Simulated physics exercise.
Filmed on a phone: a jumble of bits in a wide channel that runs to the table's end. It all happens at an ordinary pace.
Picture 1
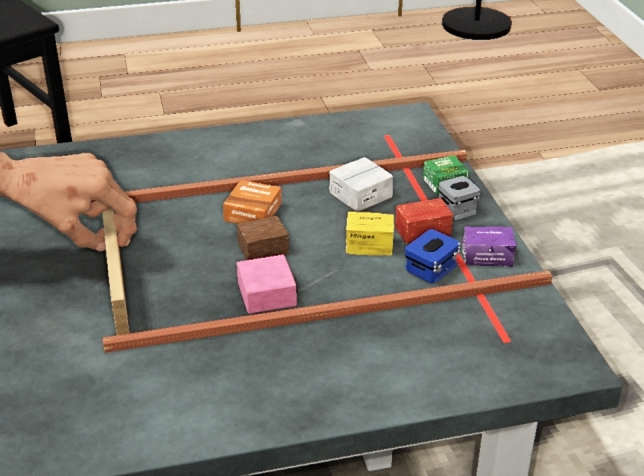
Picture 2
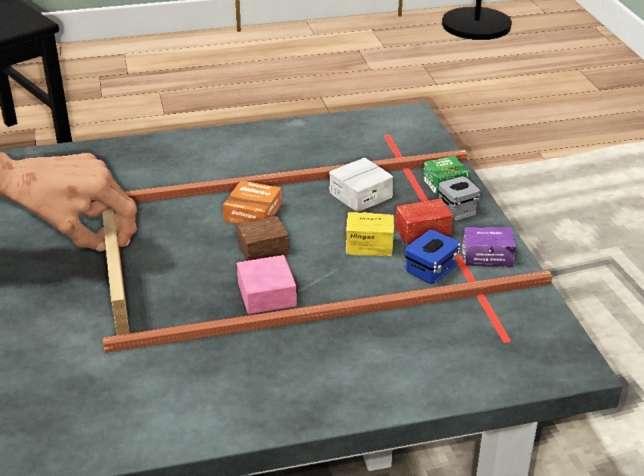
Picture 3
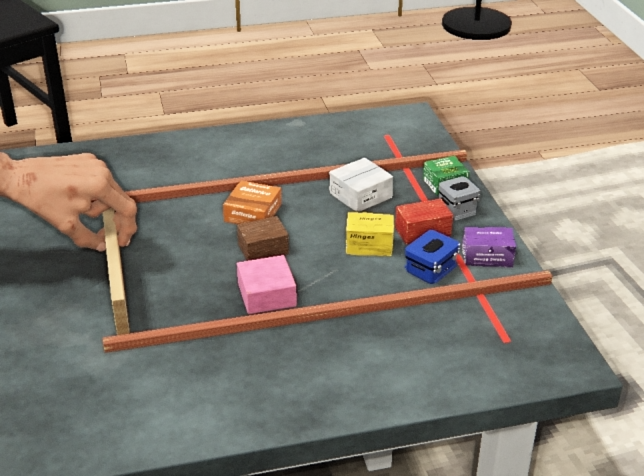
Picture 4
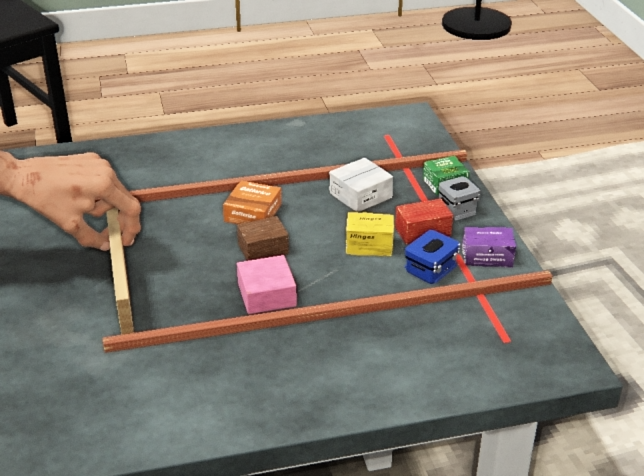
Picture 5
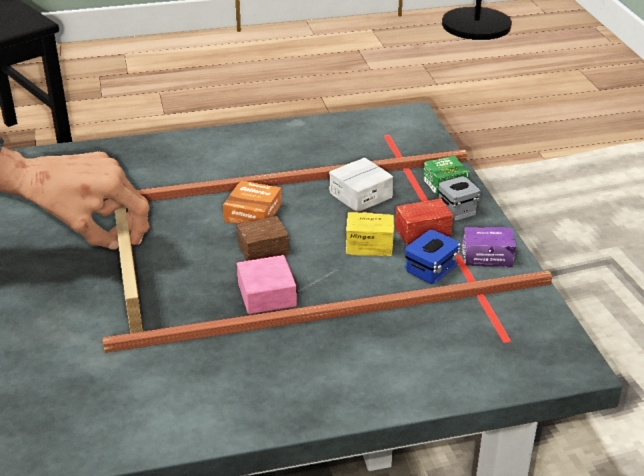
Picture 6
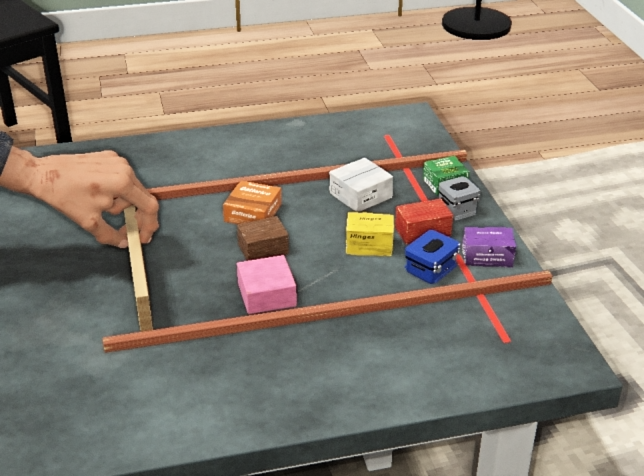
In a room with a wood floor and a pale rug, a dark grey table is seen from above at an angle, the view staying still. Two reddish-brown rails edge a channel holding orange, brown and pink blocks nearer the left, white and yellow boxes mid-way, and red, blue, green, grey and purple ones near a red line at right. A hand at left holds an upright wooden board still, then slides it slightly rightward, touching none of the unmoving pieces.
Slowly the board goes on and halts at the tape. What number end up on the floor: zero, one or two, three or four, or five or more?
The number that fall off is three or four.
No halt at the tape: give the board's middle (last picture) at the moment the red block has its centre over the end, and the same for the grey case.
At (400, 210) for the red block; at (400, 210) for the grey case.
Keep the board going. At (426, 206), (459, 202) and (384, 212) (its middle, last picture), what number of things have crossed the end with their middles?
The counts: 4, 7 and 0.
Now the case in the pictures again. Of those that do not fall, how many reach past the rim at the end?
The number is 3.
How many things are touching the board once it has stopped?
In contact: 3.
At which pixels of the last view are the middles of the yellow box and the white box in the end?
Near (507, 214) and (482, 174).
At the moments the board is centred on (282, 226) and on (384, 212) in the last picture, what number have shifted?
First 3, then 10.
Soon after, none off yet; green box at rest near (446, 175); purple box at rest near (489, 247); grey case at rest near (458, 198).
In the end, the number that fall off is three or four; gone, red block, grey case, purple box and green box.
